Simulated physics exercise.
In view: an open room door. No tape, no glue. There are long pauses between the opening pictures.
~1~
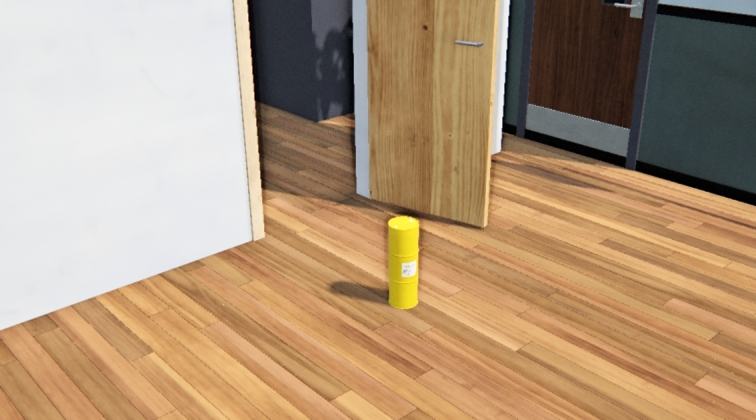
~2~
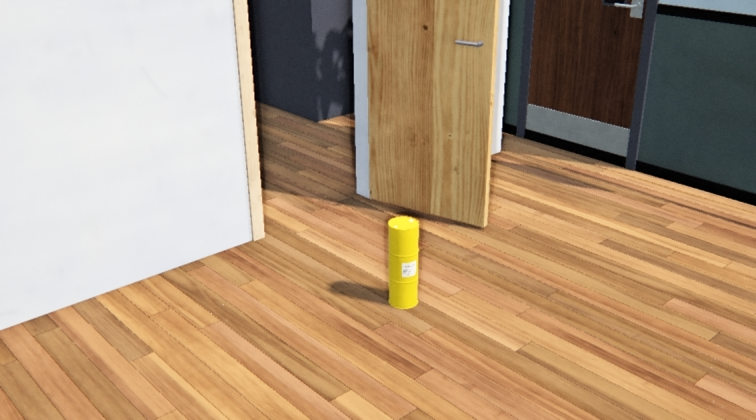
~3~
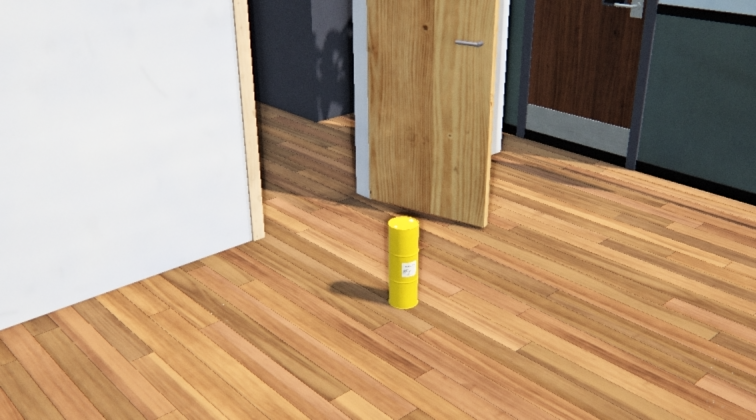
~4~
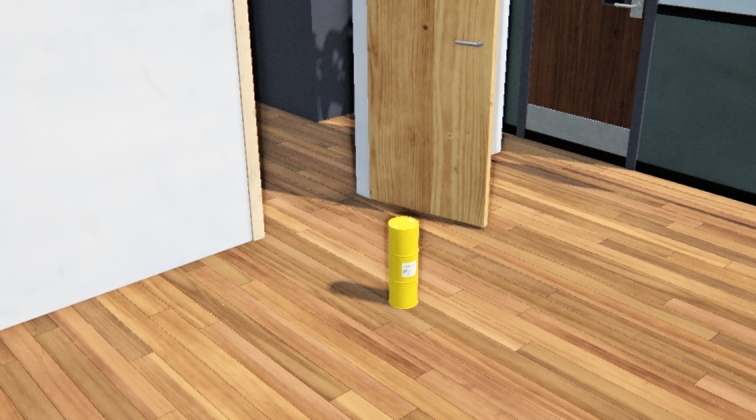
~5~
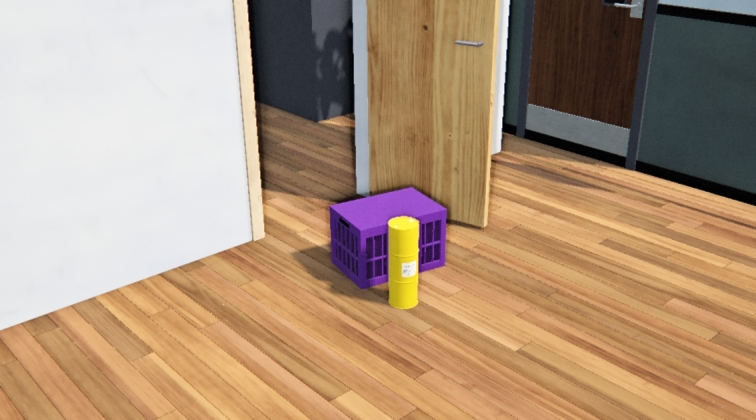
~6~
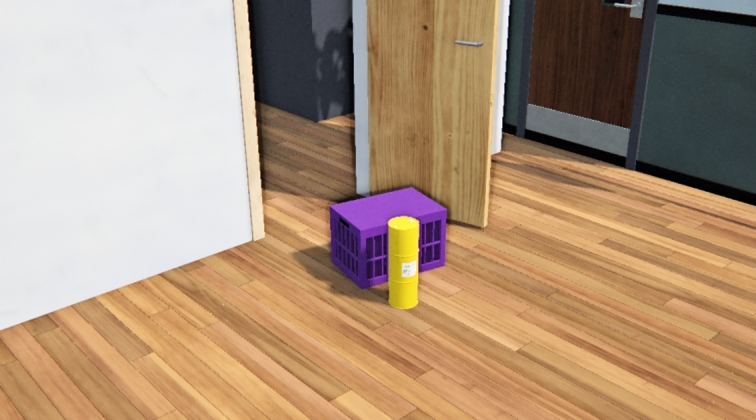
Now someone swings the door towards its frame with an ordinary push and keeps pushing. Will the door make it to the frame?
As it turns out, it jams.
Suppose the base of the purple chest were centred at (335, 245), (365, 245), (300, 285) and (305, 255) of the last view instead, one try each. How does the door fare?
In the first case it jams; in the second case it stops short; in the third case it shuts; in the fourth case it stops short.
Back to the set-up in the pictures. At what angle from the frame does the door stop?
Some 70° open.
Then, 0.50 s on from there, open by 93°.
Then, 0.80 s on from there, open by 80°.
In the end, open by 72°; both unmoved. At the end, from the last picture's camera, purple chest near (386, 237).
